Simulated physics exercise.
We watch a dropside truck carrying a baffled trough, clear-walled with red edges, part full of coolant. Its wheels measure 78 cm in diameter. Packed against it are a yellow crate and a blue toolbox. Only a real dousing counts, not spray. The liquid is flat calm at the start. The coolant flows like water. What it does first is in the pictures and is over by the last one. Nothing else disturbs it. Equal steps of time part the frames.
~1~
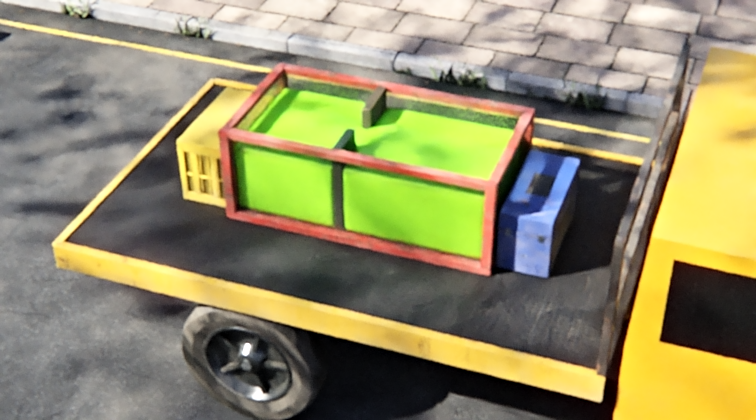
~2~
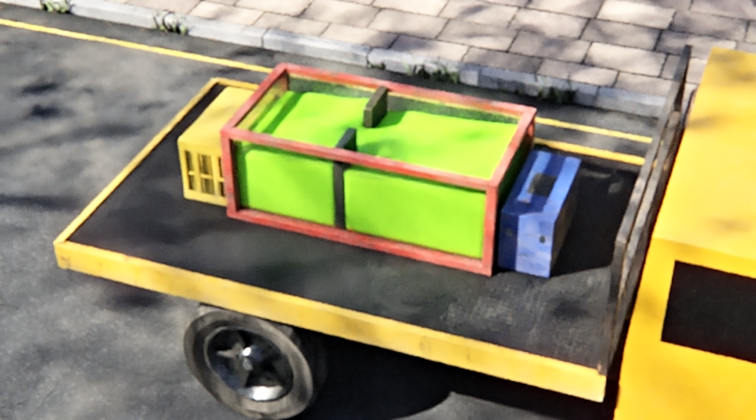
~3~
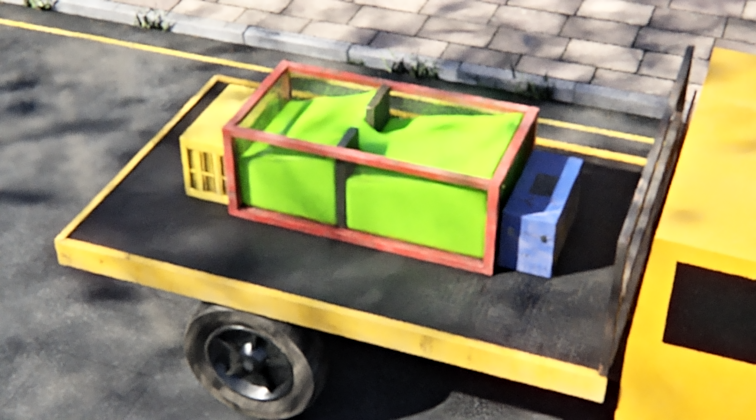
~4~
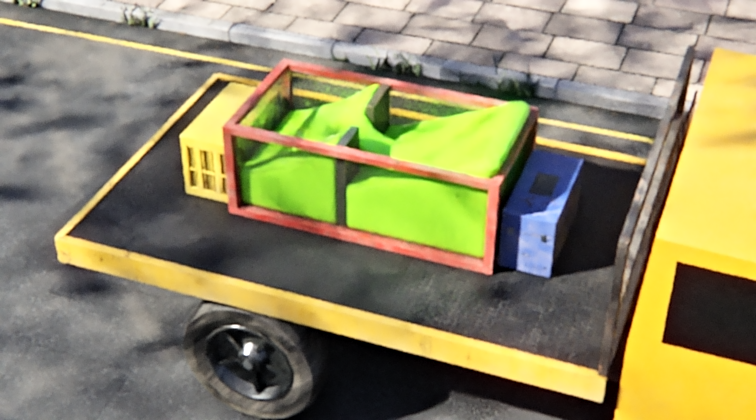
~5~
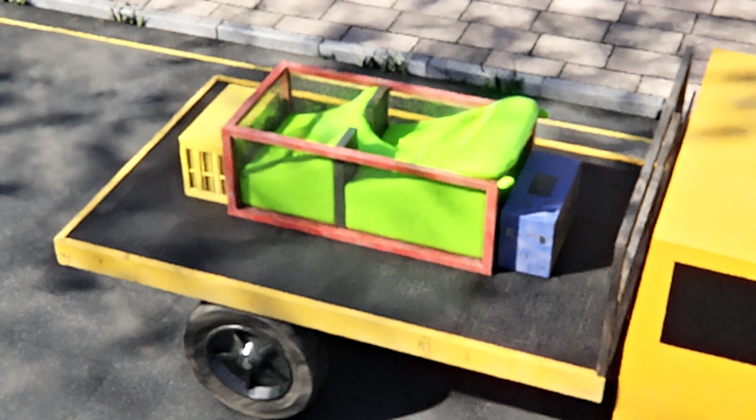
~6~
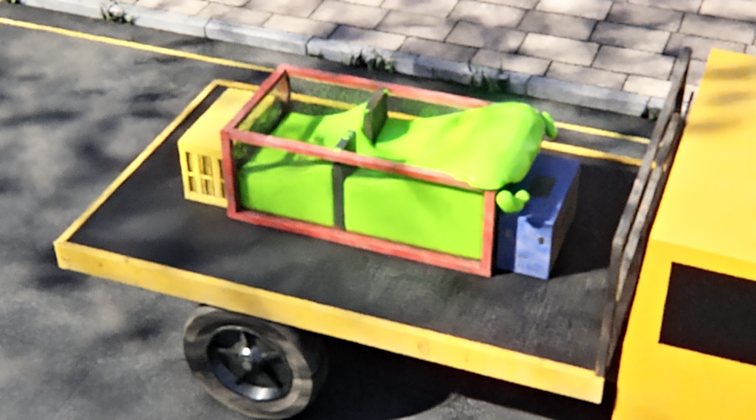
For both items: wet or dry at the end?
Yellow crate: Keeps dry; blue toolbox: Gets doused.
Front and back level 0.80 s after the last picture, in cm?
Front 34 cm, back 38 cm.
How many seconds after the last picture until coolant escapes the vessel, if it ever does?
Near 0.1 s.
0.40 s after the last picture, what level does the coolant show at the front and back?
About 36 cm in front and 38 cm behind.
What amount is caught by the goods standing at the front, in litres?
Roughly 8 L.
Another 0.40 s on from the last picture, it stands 38 cm high behind and 36 cm in front; 3 per cent has gone over the front.
Another 0.80 s on from the last picture, it stands 37 cm high behind and 33 cm in front; 4 per cent has gone over the front.
Another 1.30 s on from the last picture, it stands 38 cm high behind and 34 cm in front; 4 per cent has gone over the front.
Another 2.99 s on from the last picture, 4 per cent has gone over the front; the yellow crate has caught nothing and the blue toolbox 8 litres.
